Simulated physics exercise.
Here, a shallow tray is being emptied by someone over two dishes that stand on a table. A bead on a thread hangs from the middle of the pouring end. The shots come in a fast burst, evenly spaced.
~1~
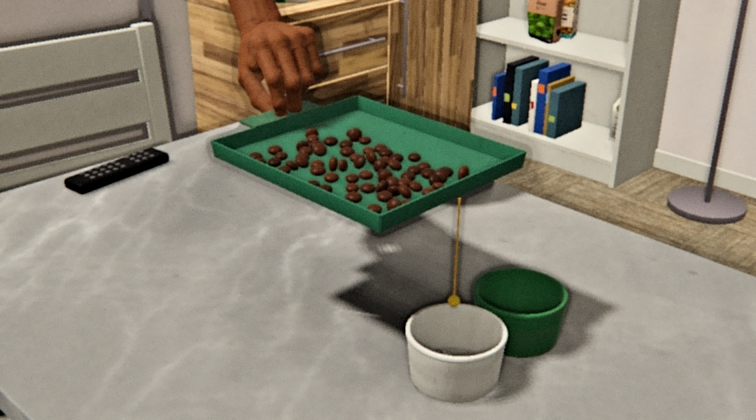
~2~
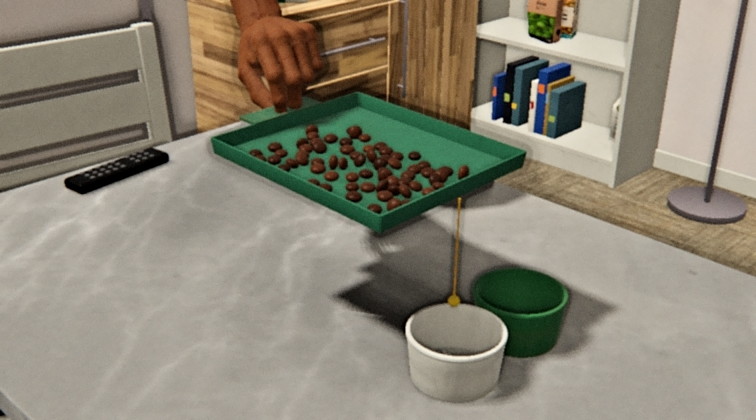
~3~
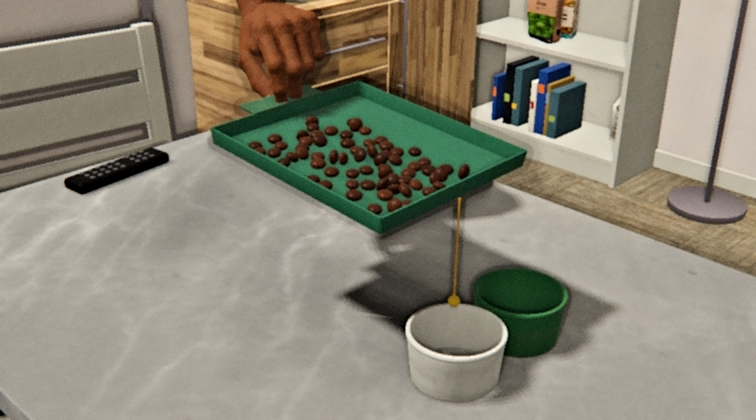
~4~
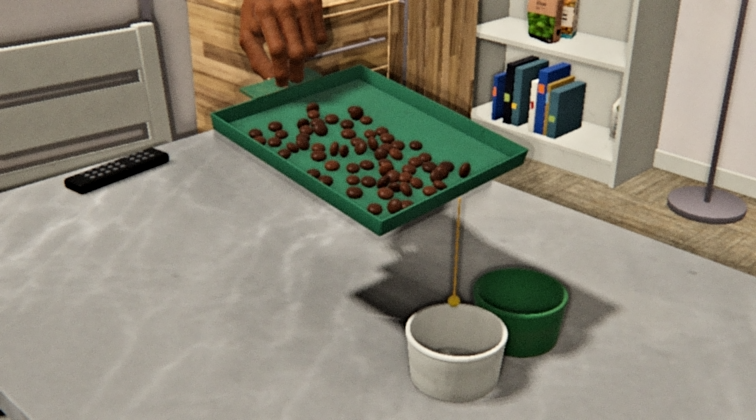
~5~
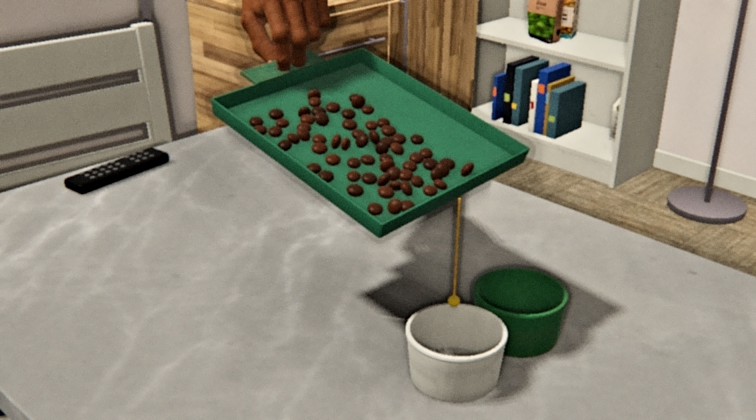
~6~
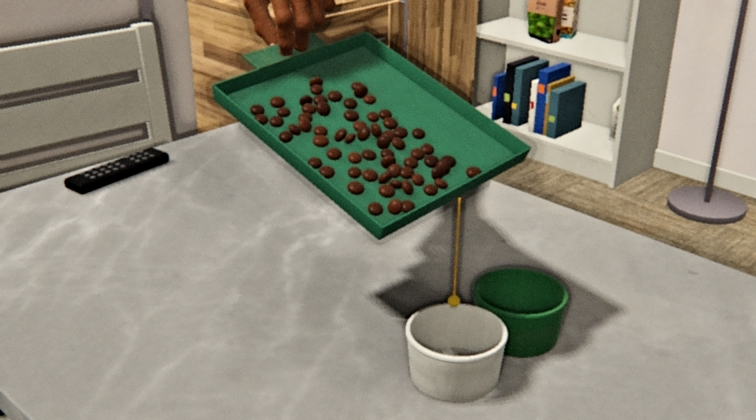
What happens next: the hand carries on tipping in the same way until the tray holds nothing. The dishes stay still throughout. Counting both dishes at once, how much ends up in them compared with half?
Between them they hold less than half.
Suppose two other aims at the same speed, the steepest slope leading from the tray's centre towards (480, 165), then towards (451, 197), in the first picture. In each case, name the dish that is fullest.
Rightward dish for the first, Leftward dish for the second.
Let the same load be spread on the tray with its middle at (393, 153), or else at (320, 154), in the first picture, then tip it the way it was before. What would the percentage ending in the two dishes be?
Try 1: 30 %; try 2: 20 %.
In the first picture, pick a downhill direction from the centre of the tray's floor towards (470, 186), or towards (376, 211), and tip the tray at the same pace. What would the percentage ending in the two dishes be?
60 and 0 per cent, in that order.
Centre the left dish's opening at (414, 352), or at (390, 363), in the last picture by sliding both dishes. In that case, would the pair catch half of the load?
Placing 1: A majority of it. Placing 2: A majority of it.
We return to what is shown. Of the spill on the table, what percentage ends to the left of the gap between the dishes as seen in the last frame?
Near 70 %.
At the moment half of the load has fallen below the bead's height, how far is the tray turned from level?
It is at around 110 degrees.
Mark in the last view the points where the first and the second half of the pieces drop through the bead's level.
Initially about (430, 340); subsequently about (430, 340).
Soon after the last picture, tray tipped steeply; all on the tray.
A little later, tray tipped past a quarter turn; about two thirds on the tray; a stray few in the left dish; about a quarter outside both; a small part in the air.
Later still, tray tipped past a quarter turn; about a quarter in the left dish; most outside both.
At rest, tray tipped past a quarter turn; about a quarter in the left dish; none in the right dish; most outside both.
